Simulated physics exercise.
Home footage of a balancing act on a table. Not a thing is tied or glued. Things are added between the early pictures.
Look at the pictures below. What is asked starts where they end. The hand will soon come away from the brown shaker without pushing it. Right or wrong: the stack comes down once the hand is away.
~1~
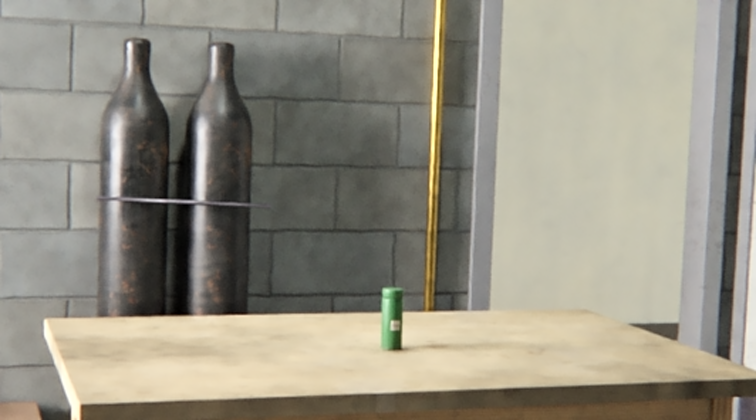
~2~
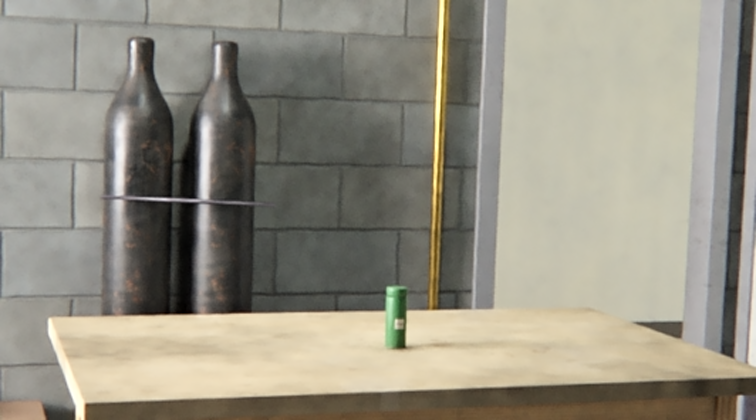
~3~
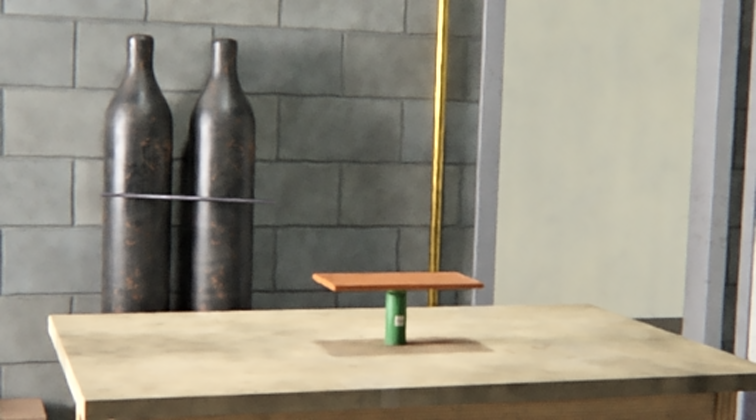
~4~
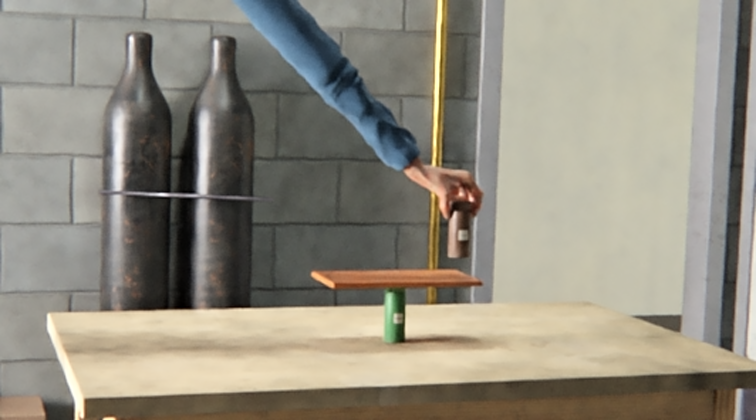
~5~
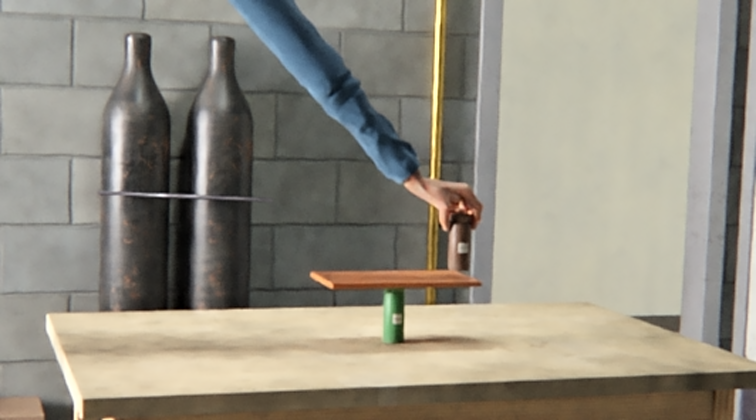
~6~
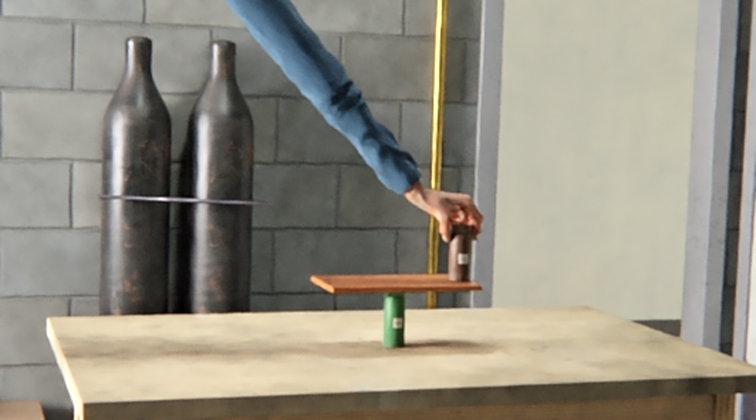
Right, it comes down.
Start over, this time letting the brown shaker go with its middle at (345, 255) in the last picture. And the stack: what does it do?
The stack then collapses.
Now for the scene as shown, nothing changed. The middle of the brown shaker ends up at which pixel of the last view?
The object finishes somewhere near (494, 335).
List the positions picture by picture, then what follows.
In the first frame, the last thing is not in view yet.
In the second frame, the last thing is not in view yet.
In the third frame, the last thing is not in view yet; orange lid (398, 281).
The fourth frame shows still above its spot; brown shaker (460, 229); orange lid (397, 279).
The fifth frame shows still above its spot; brown shaker (460, 241); orange lid (396, 279).
The sixth frame shows set down, still held; brown shaker (460, 252); orange lid (396, 283).
Then, 0.40 s past the last view, brown shaker now fallen; orange lid rocked 56° from its first pose.
Then, 0.70 s past the last view, orange lid now fallen; green shaker rocked 36° from its first pose.
Finally, fallen, orange lid, brown shaker and green shaker. Final places as the last picture's camera would see them, brown shaker near (494, 335). The stack gives way.
